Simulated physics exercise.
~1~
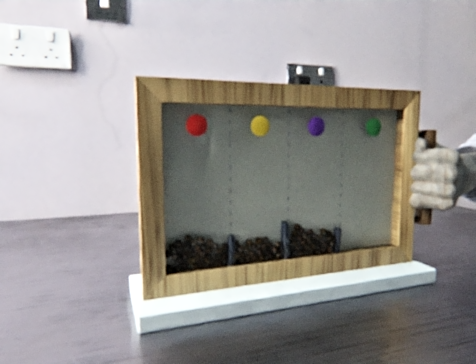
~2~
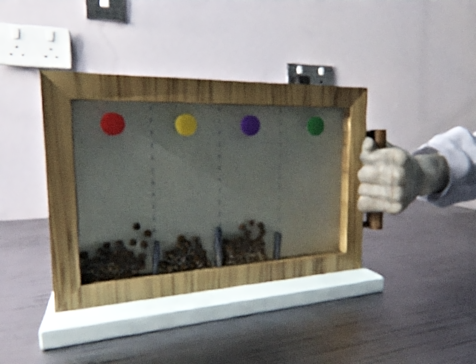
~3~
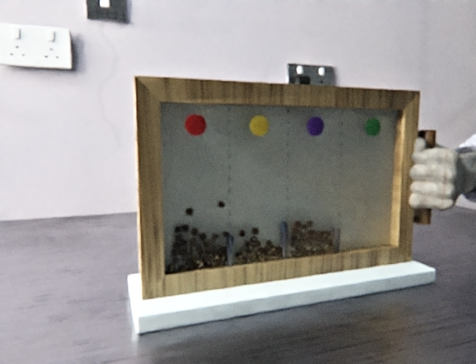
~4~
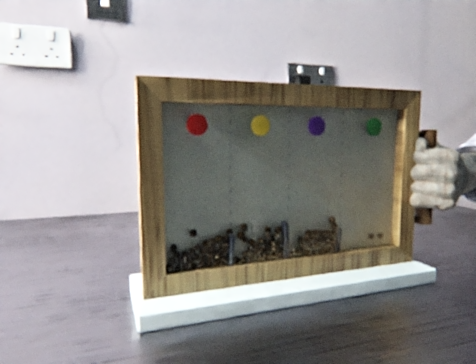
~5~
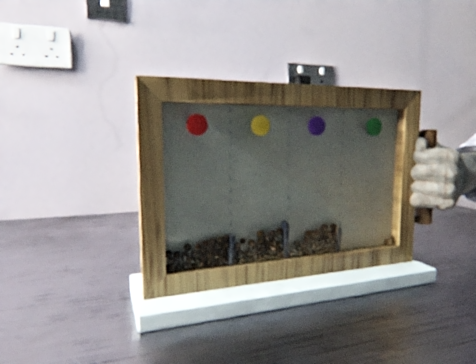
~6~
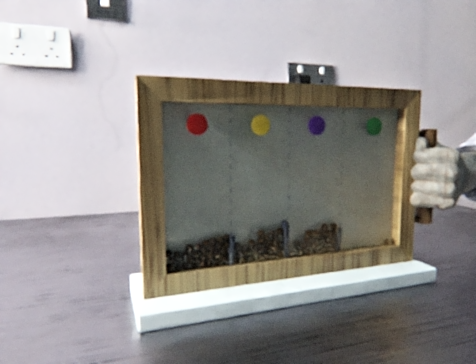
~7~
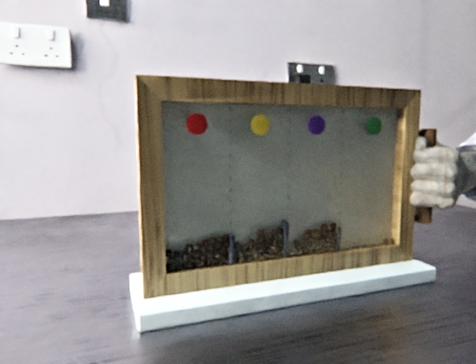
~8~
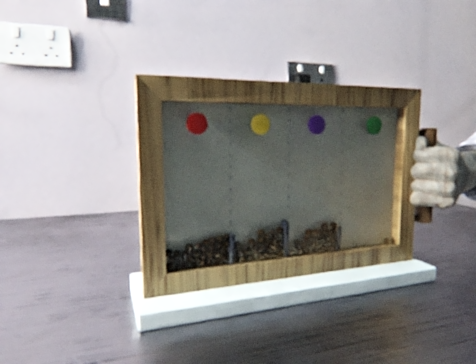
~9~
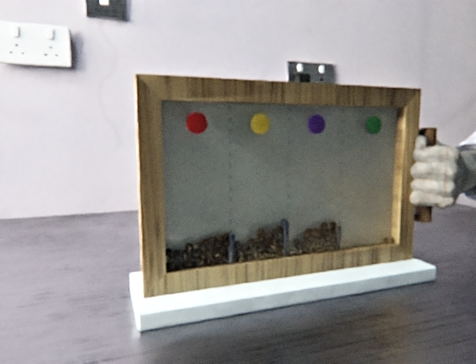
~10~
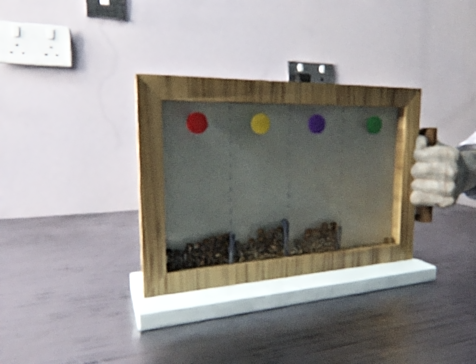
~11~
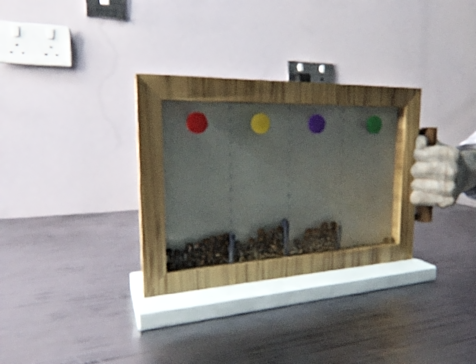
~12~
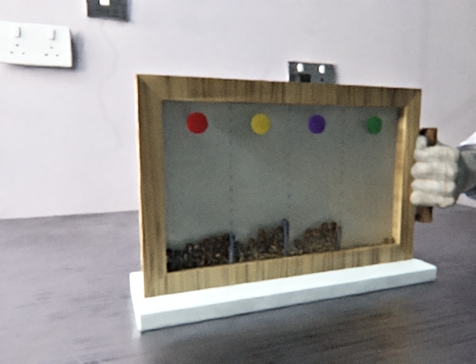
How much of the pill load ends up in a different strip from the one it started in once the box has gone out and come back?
Only a small share changes strip. Most of the pills settle again in the strip where they began, under the red, yellow and purple dots.
